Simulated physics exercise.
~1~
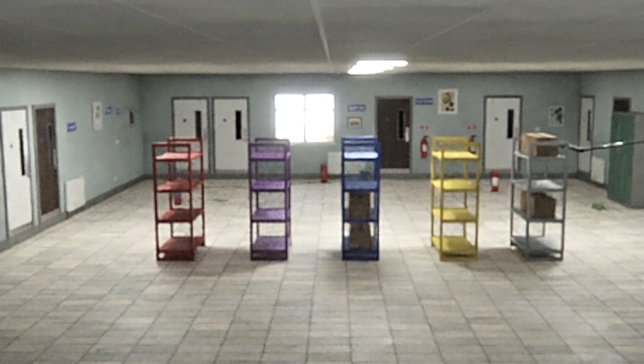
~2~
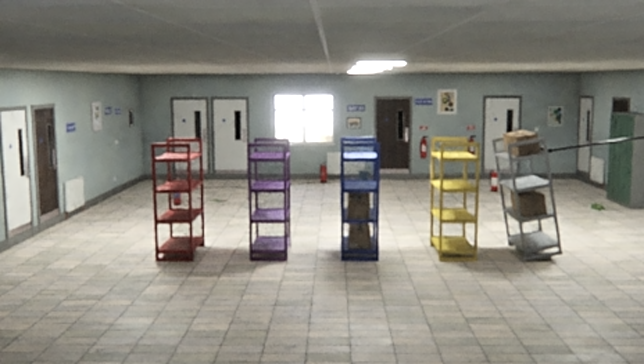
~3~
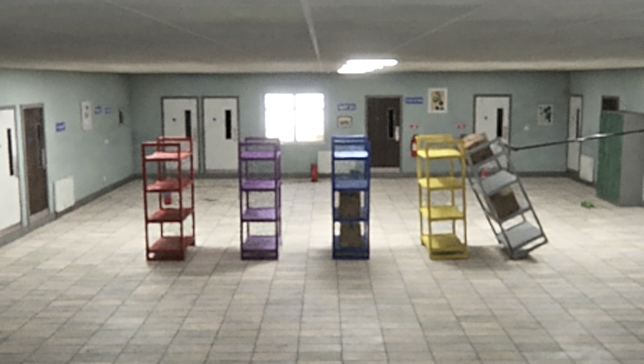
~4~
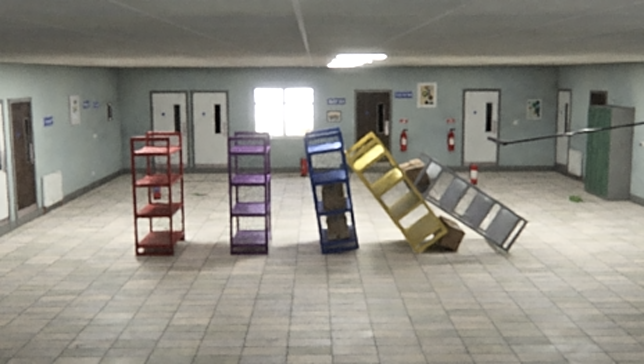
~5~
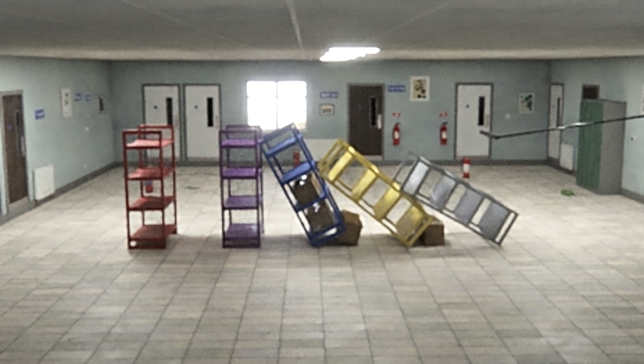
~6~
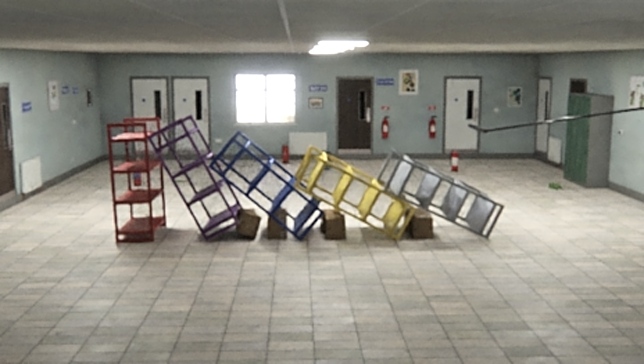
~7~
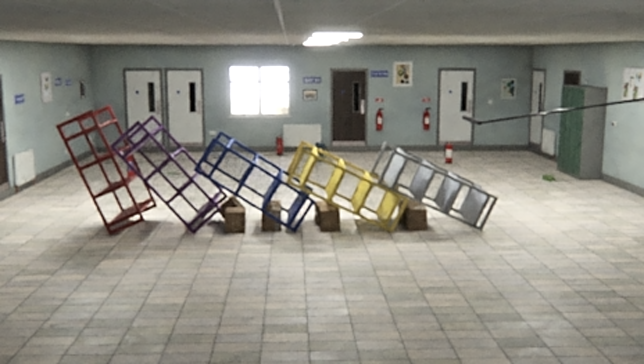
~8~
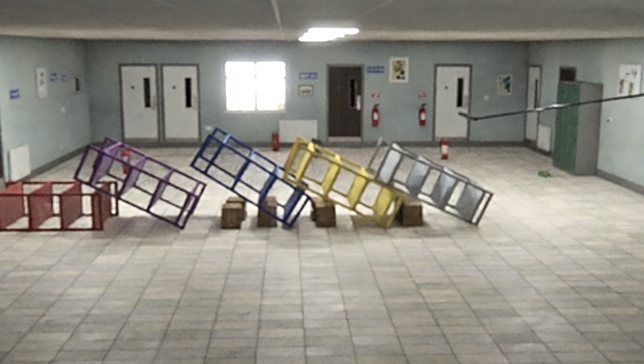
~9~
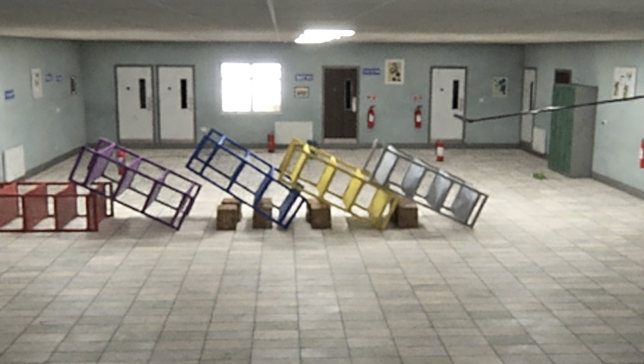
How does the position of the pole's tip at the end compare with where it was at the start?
At the start the tip is beside the top of the standing gray shelf, to the right of the white door on the back wall. By the end it reaches farther left, in front of that door and above the toppled gray shelf.
In a tiled room, a pole topples five shelves leftward in turn, the red landing flat.
